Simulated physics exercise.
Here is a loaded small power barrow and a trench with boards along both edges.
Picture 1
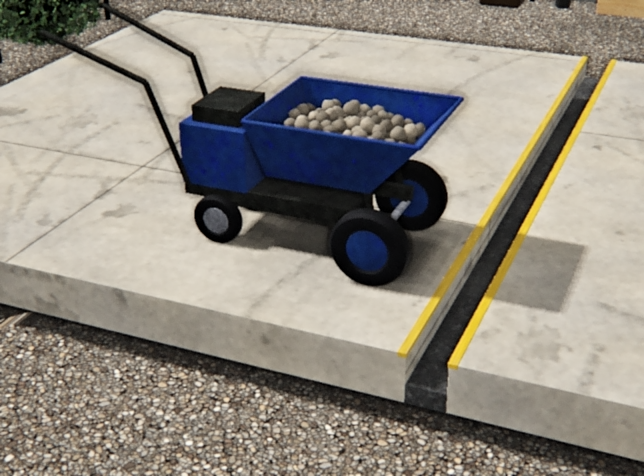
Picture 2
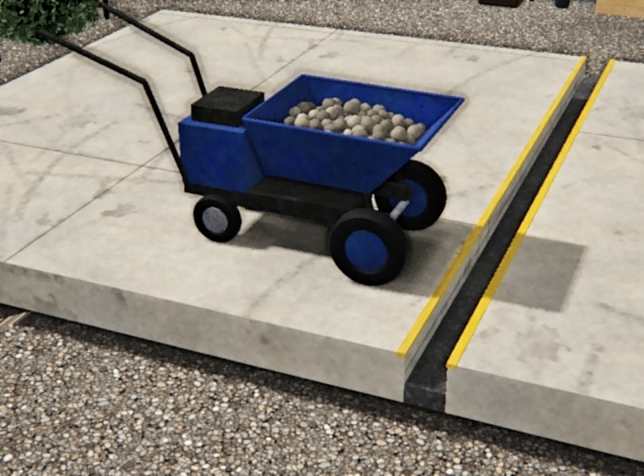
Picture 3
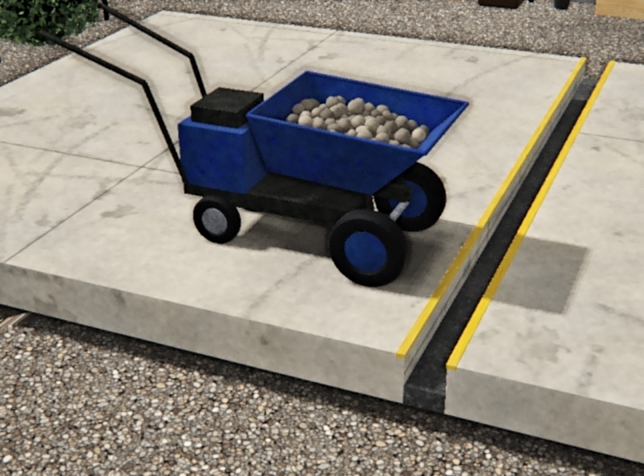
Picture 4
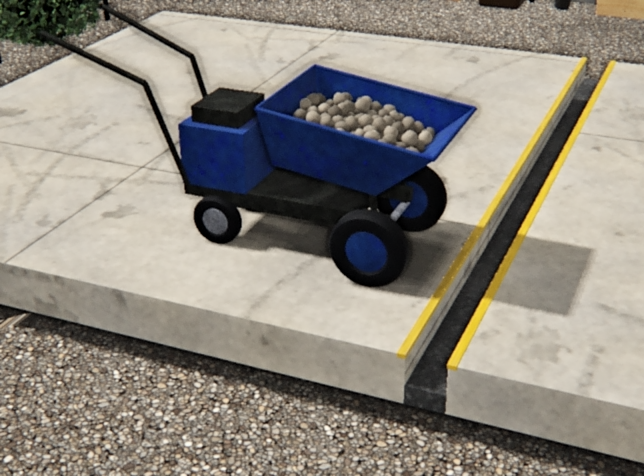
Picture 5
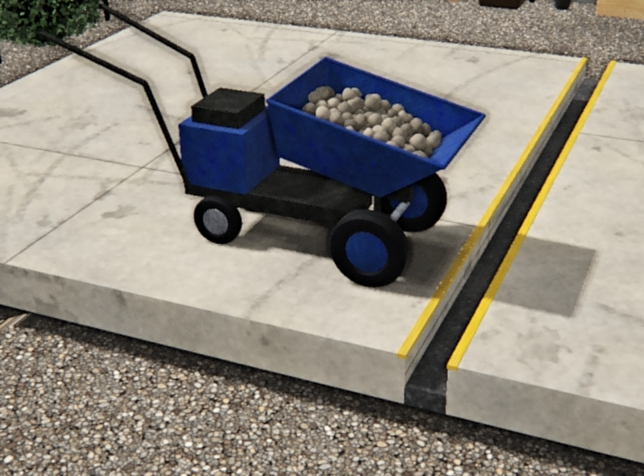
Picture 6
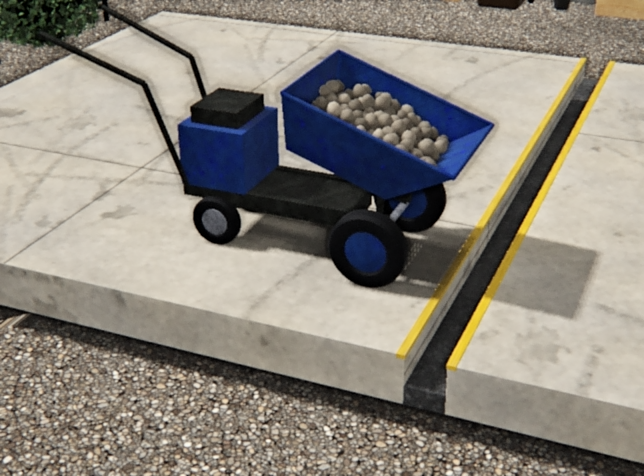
On a concrete slab beside a narrow trench, a blue barrow's skip of pebbles tilts forward.
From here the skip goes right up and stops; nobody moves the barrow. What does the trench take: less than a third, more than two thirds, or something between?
Between the edges lies less than a third of the load.
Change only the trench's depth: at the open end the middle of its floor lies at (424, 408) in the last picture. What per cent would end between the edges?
Some 0 per cent.
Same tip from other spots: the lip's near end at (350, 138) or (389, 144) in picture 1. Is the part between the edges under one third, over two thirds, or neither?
One: Between a third and two thirds. Two: Less than a third.
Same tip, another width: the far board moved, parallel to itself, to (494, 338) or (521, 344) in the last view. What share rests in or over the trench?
Roughly 20 per cent, and 70 per cent.
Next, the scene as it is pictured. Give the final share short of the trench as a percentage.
Roughly 0 in a hundred.
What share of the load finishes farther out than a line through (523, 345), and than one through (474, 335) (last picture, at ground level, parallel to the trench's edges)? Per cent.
First some 60, then 80 per cent.
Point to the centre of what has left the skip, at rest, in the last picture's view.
Around (575, 285).
Shortly afterwards, skip tipped steeply; the whole lot in the skip.
Next, skip tipped right over; near two thirds in the skip; near a quarter beyond it; only a few falling.
Some moments later, skip tipped right over; near a quarter in the skip; the bulk beyond it.
In the end, skip tipped right over; near a quarter in the skip; none at all in or heaped over the trench; the bulk beyond it.
